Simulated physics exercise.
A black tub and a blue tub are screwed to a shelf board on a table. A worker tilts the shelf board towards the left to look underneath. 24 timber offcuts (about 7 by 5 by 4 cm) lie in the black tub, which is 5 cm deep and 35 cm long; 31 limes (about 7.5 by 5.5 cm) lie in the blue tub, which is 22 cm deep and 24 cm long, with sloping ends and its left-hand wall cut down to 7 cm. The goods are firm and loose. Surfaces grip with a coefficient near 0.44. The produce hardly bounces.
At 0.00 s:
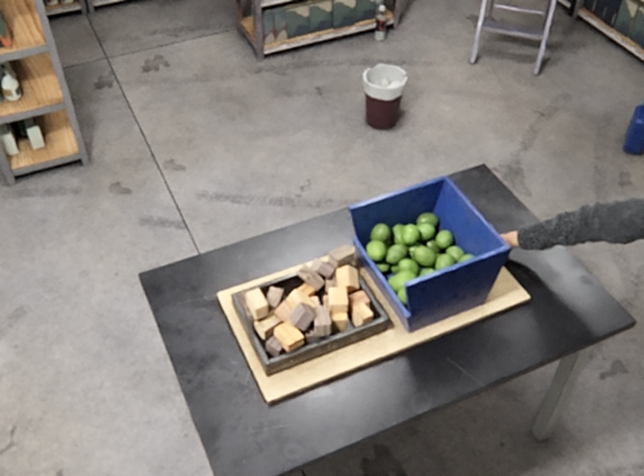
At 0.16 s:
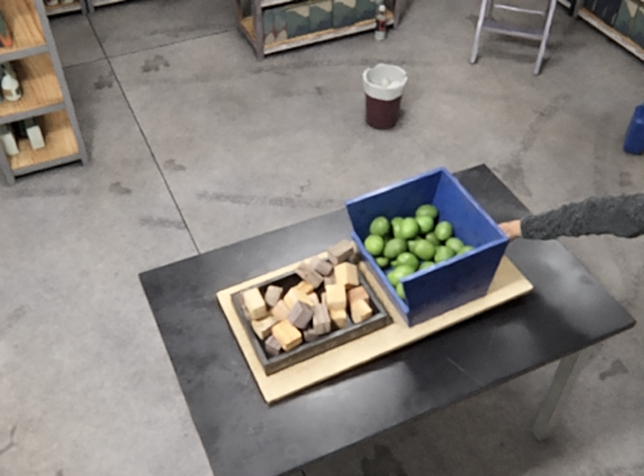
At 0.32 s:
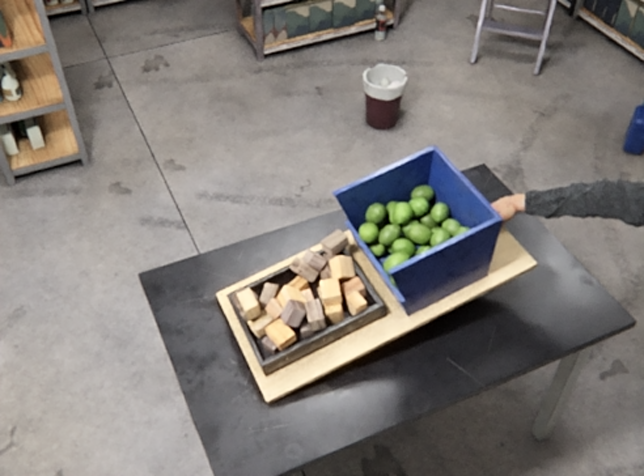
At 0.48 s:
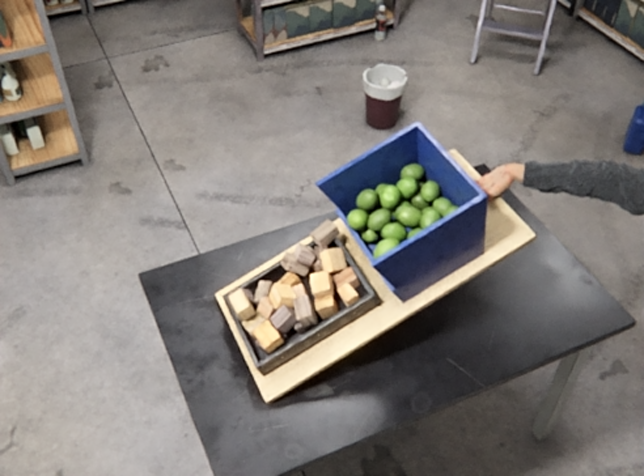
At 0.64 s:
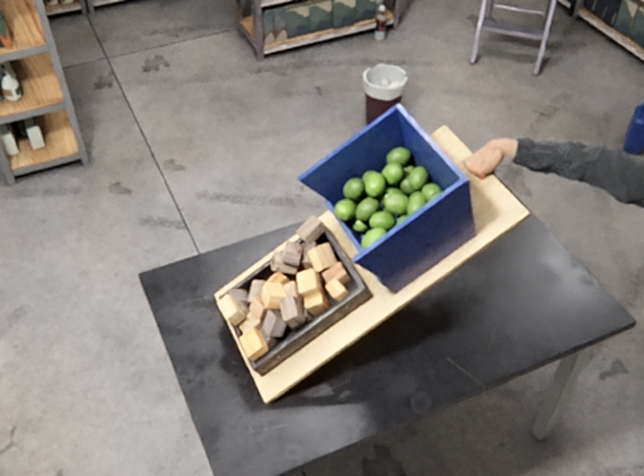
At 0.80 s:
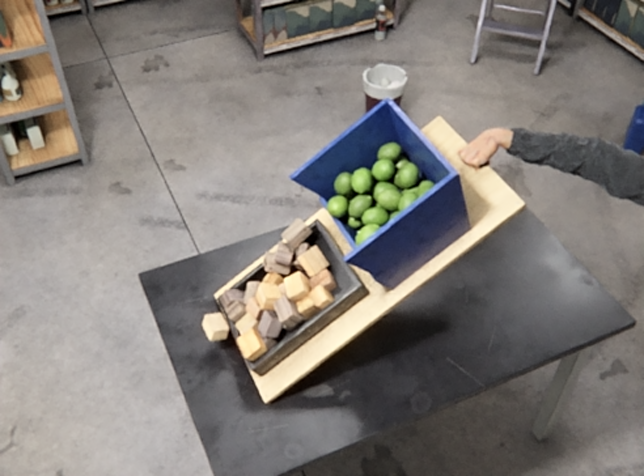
In a workshop, a hand raises the right end of a board on a black table, tilting a black tub of wooden blocks and a blue tub of green fruit leftward, and one block leaves the black tub.
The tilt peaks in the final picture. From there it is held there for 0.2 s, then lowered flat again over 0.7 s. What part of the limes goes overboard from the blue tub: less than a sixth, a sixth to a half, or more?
The blue tub loses under a sixth of its limes.
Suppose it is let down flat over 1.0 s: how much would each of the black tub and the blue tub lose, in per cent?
Then black tub 10, blue tub 0 per cent.
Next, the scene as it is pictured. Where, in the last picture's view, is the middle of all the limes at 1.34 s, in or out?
Around (410, 233).
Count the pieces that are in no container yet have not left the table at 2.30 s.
About 3.
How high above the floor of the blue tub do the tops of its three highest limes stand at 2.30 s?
Some 13 cm.
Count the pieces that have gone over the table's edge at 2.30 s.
Some 0 pieces.
After 1.04 s, tilt 31°; 1 of 24 out of the black tub and 0 of 31 out of the blue tub.
After 1.34 s, tilt 16°; 2 of 24 out of the black tub and 1 of 31 out of the blue tub.
After 1.76 s, tilt 0°; 2 of 24 out of the black tub and 1 of 31 out of the blue tub.
Final count (at 2.30 s), 2 of 24 out of the black tub and 1 of 31 out of the blue tub. Asked share, 1 of 31, 3 per cent.
